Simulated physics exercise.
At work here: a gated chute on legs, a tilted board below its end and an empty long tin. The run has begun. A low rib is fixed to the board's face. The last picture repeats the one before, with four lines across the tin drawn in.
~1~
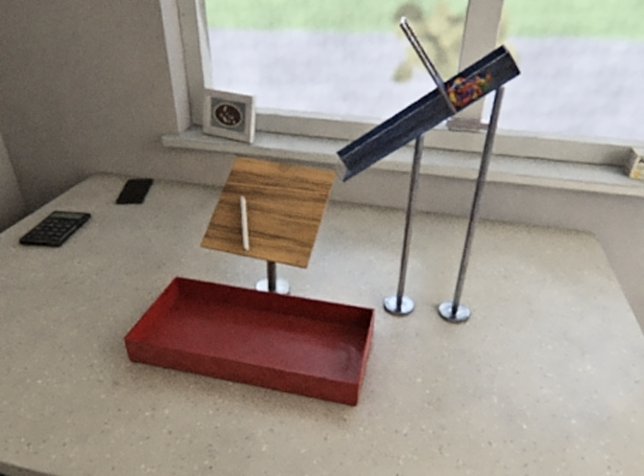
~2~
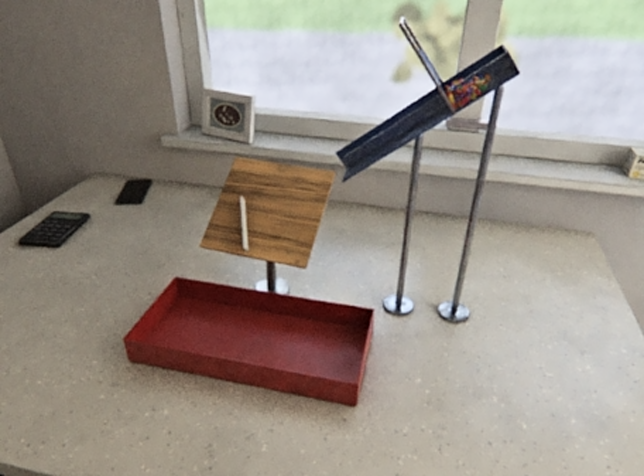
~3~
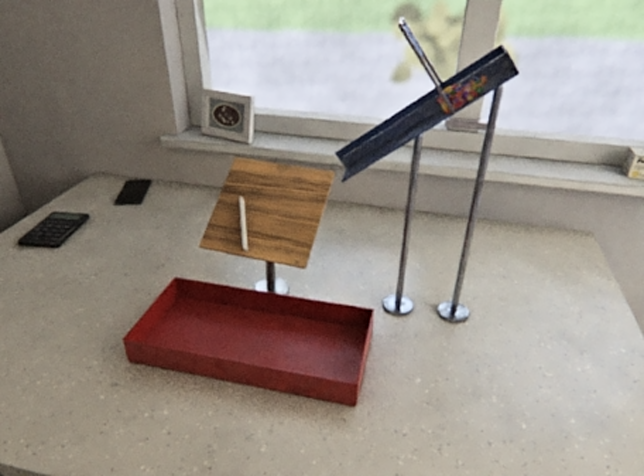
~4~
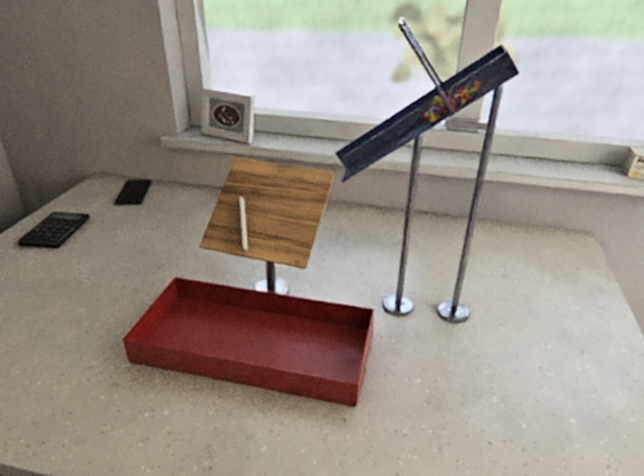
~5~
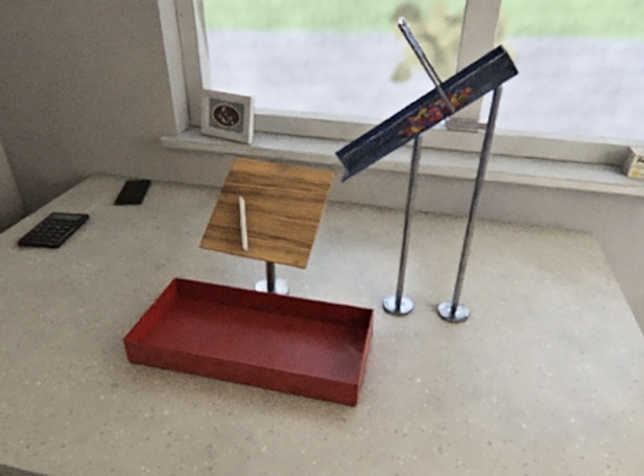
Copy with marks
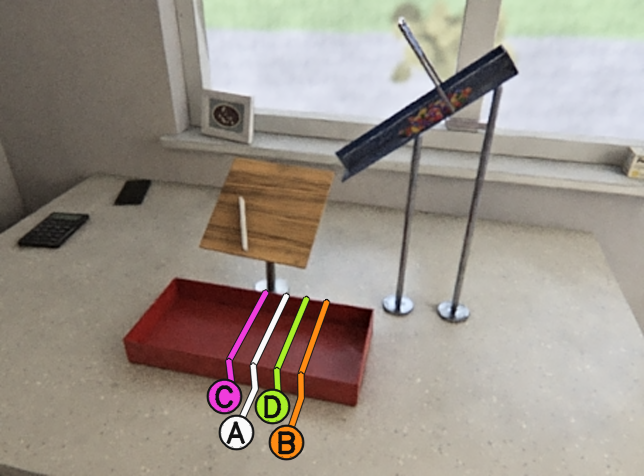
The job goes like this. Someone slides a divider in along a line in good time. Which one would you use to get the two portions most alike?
Use line C.
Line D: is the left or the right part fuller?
The left side.
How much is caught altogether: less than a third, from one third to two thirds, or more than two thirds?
About that: More than two thirds.
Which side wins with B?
The left side.
On the marked copy, line A crosses the front rim at (253, 364); line B crosses the front rim at (301, 373); line C crosses the front rim at (229, 359); line D crosses the front rim at (277, 369).
With A, of what is caught, all but a few on the left of the divider, only a few on the right.
With B, of what is caught, the whole lot on the left of the divider, none at all on the right.
With C, of what is caught, close to two thirds on the left of the divider, close to a third on the right.
With D, of what is caught, all but a few on the left of the divider, only a few on the right.
